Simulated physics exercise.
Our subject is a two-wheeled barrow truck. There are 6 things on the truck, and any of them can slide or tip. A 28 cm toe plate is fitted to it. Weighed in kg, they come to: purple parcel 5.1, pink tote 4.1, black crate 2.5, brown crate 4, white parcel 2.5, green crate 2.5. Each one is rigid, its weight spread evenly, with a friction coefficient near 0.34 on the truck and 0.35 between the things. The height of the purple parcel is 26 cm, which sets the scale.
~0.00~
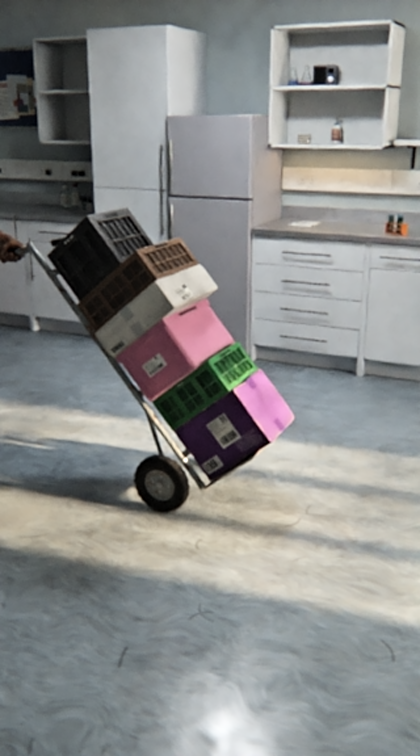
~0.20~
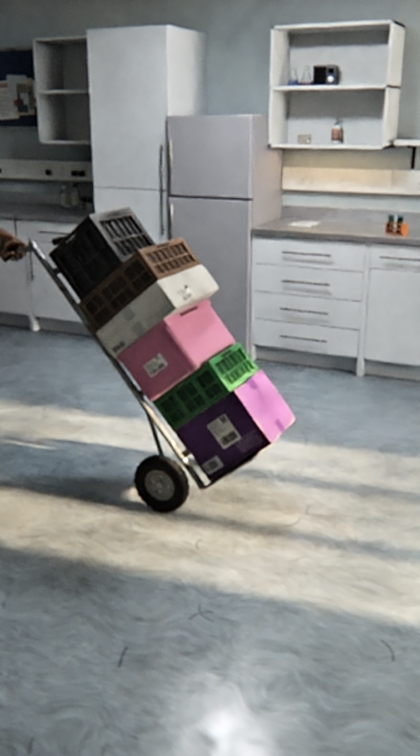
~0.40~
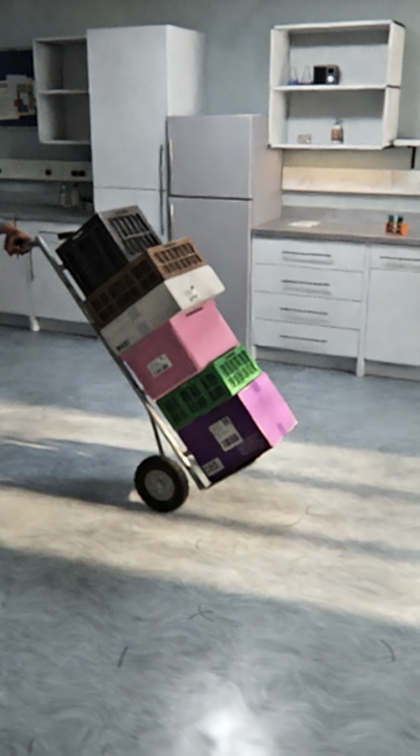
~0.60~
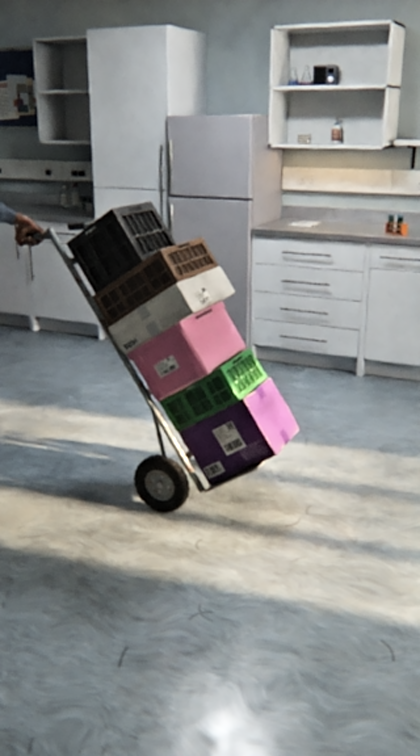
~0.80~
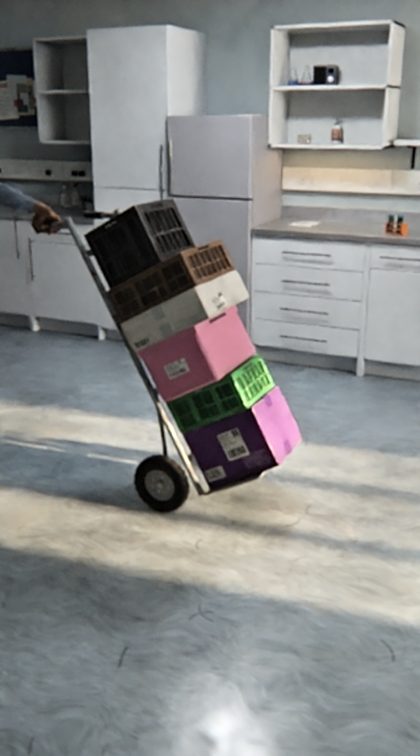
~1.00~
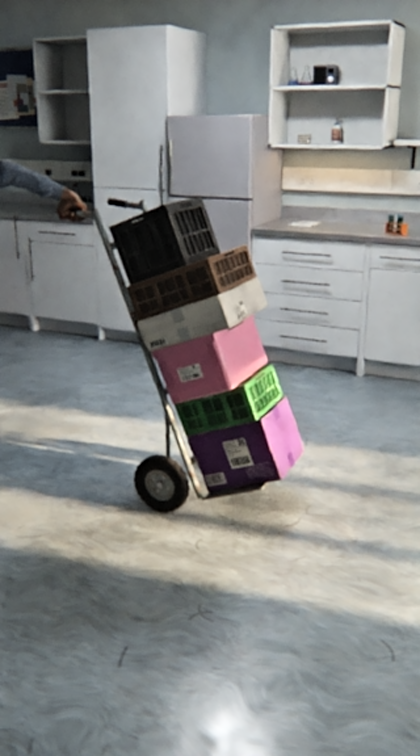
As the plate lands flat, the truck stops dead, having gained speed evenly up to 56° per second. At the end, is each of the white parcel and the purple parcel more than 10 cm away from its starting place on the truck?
White parcel: No; purple parcel: No.
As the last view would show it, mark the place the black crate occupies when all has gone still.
Near (248, 255).
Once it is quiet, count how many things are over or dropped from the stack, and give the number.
In all, 0.
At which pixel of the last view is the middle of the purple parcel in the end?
Near (253, 470).
After 1.60 s, truck upright; white parcel tipped 5° from how it sat near (273, 339); purple parcel tipped 5° from how it sat near (255, 468); black crate tipped 5° from how it sat.
After 1.90 s, truck upright; white parcel tipped 10° from how it sat near (289, 341); purple parcel tipped 10° from how it sat near (258, 467); black crate tipped 10° from how it sat.
After 2.40 s, truck upright; white parcel tipped 4° from how it sat near (270, 339); purple parcel tipped 3° from how it sat near (255, 469); black crate tipped 4° from how it sat.
At rest (2.9 s), all 6 in place, give or take 10 cm. In the last view, white parcel near (259, 338), purple parcel near (253, 470).
